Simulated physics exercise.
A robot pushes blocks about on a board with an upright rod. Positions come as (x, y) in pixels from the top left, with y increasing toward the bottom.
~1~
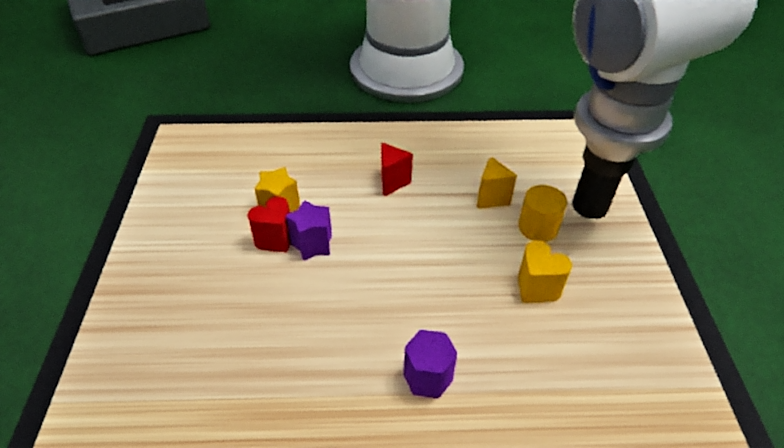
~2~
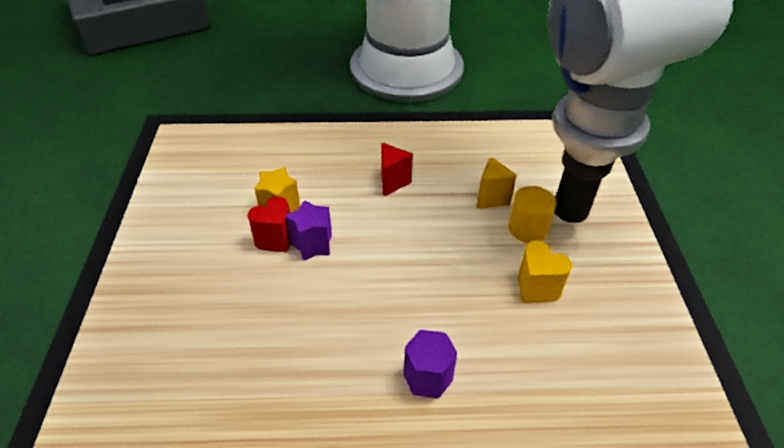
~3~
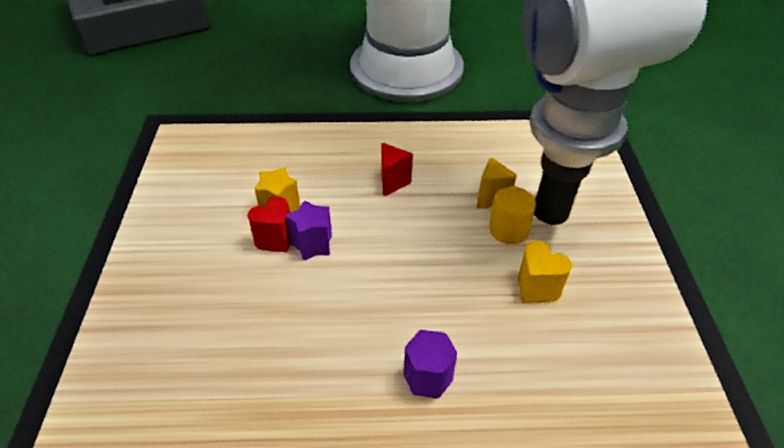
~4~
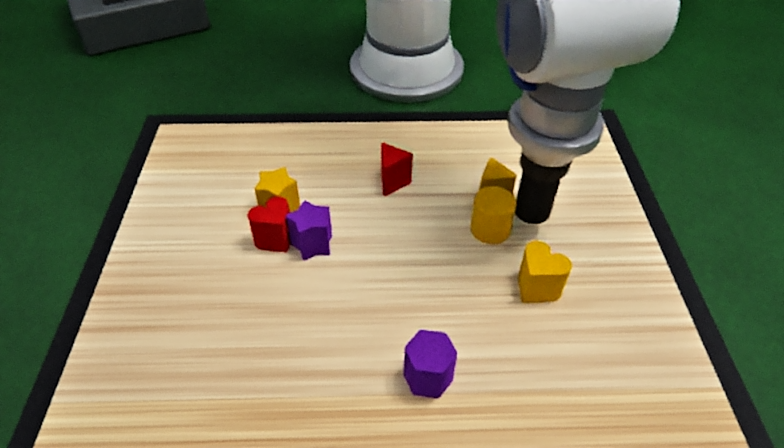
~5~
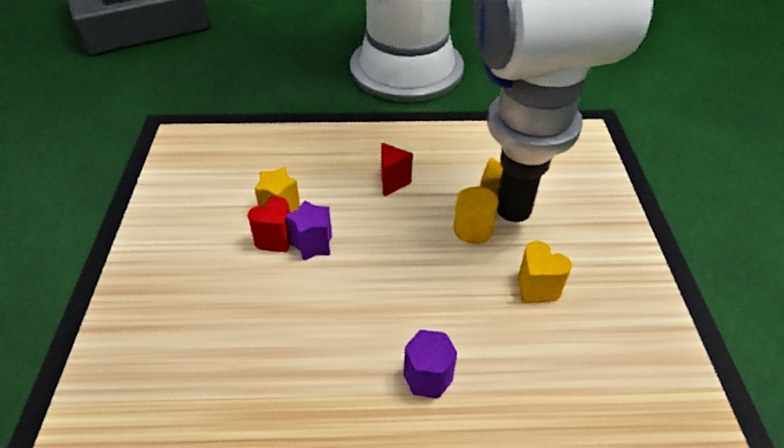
We see a robot arm with a dark upright rod push a yellow cylinder steadily left across a wooden board, passing in front of a yellow triangular block, while the red, purple and other yellow blocks stay still.
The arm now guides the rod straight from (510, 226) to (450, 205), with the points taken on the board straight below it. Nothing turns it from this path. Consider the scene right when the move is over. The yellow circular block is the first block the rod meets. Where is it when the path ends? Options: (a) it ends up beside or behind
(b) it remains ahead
My pick is a.
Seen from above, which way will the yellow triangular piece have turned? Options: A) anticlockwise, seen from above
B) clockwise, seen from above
B - clockwise, seen from above.
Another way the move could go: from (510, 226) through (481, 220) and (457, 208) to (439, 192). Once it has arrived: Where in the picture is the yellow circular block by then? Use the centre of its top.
It is at (432, 196).
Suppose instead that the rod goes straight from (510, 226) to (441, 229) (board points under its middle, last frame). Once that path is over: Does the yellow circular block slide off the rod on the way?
No - that is not the case.
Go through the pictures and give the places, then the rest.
Rod tip (590, 207); block tops, red triangular piece (393, 154); yellow circular block (546, 198); yellow triangular piece (497, 170), in the first picture.
Rod (571, 211); yellow circular block (536, 199), in the second picture.
Rod (551, 212); yellow circular block (515, 200), in the third picture.
Rod (532, 212); yellow circular block (496, 200), in the fourth picture.
Rod (514, 210); red triangular piece (393, 154); yellow circular block (478, 200); yellow triangular piece (497, 170), in the fifth picture.
What follows on the original path. Halfway along, rod (482, 199); yellow circular block (450, 198); yellow triangular piece (490, 167), turned 25° clockwise.
At the end, rod (452, 189); red triangular piece in place; yellow circular block (431, 197); yellow triangular piece (487, 167), turned 45° clockwise.
